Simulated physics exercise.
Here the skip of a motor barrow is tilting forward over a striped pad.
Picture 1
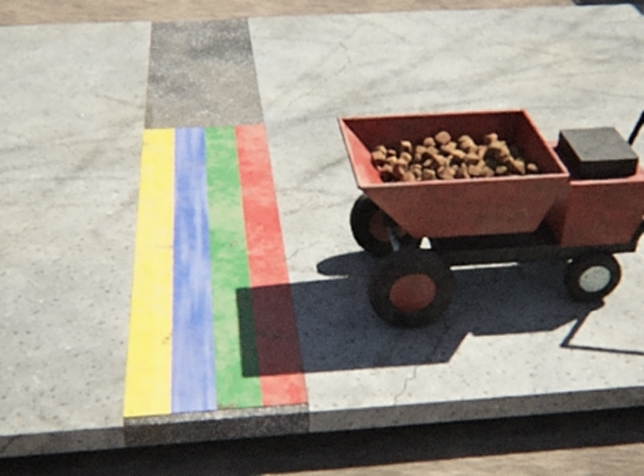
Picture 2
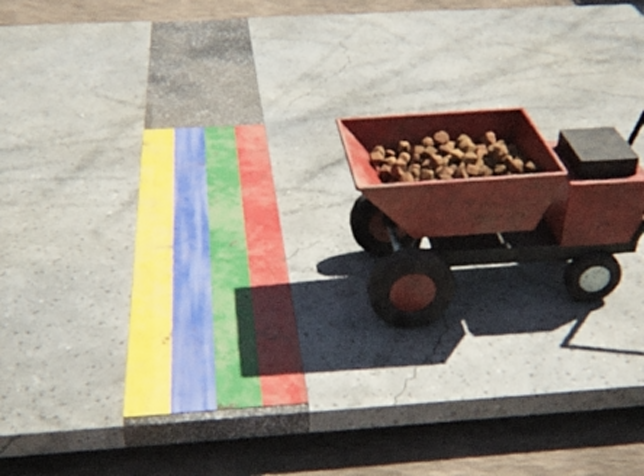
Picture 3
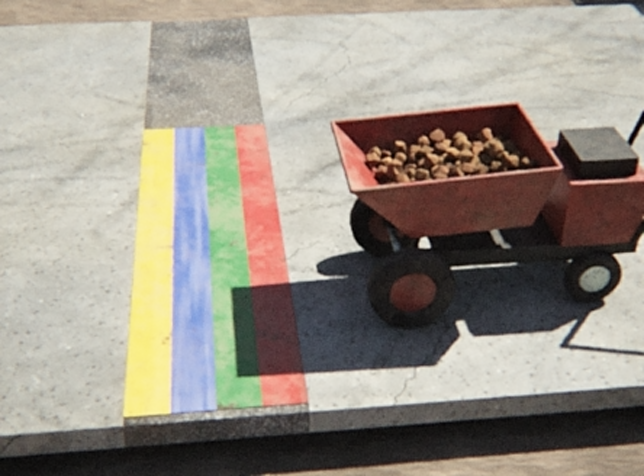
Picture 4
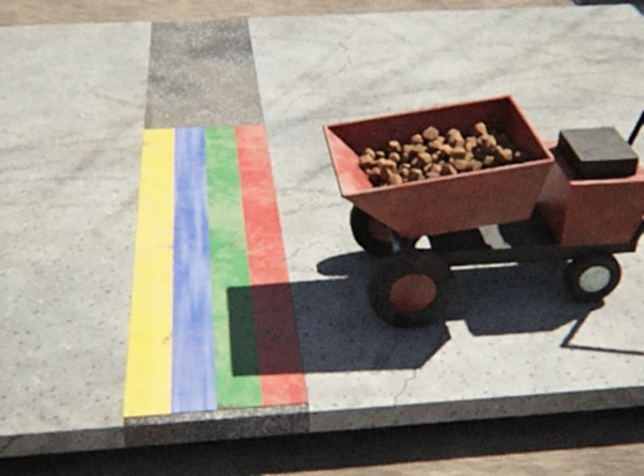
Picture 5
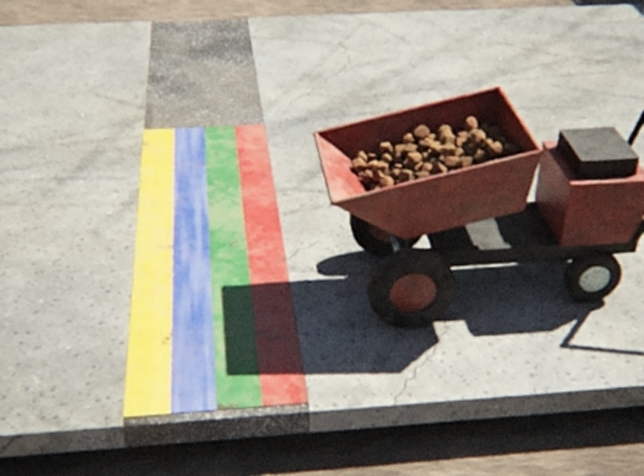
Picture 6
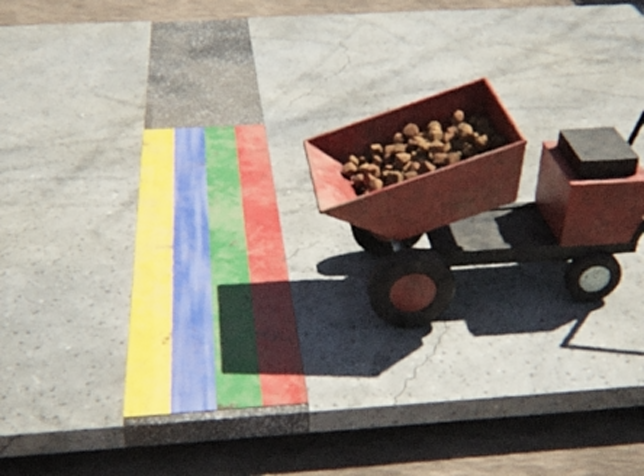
Red skip of a small motor barrow, loaded with brown clods, tilting gradually toward the left beside a yellow, blue, green and red striped pad.
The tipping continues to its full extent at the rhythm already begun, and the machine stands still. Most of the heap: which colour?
Colour: Green.
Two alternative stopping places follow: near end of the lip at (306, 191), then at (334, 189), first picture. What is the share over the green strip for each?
First try: 10 per cent; second try: 30 per cent.
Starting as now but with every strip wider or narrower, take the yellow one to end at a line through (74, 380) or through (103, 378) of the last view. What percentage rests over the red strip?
Close to 30 percent, and close to 20 percent.
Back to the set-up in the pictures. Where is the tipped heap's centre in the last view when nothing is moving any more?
I'd mark it at roughly (220, 292).
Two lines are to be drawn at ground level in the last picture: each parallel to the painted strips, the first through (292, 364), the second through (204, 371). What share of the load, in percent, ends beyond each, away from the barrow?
First roughly 80 percent, then 30 percent.
Shortly afterwards, skip tipped steeply; the whole lot in the skip.
Next, skip tipped steeply; the bulk in the skip; a little over the red strip; a little over the green strip.
Some moments later, skip tipped right over; near a quarter in the skip; a little over the red strip; near a quarter over the green strip; near a quarter over the blue strip; a little over the yellow strip; only a few off the paint.
In the end, skip tipped right over; near a quarter in the skip; a little over the red strip; near a third over the green strip; near a quarter over the blue strip; a little over the yellow strip; a little off the paint.
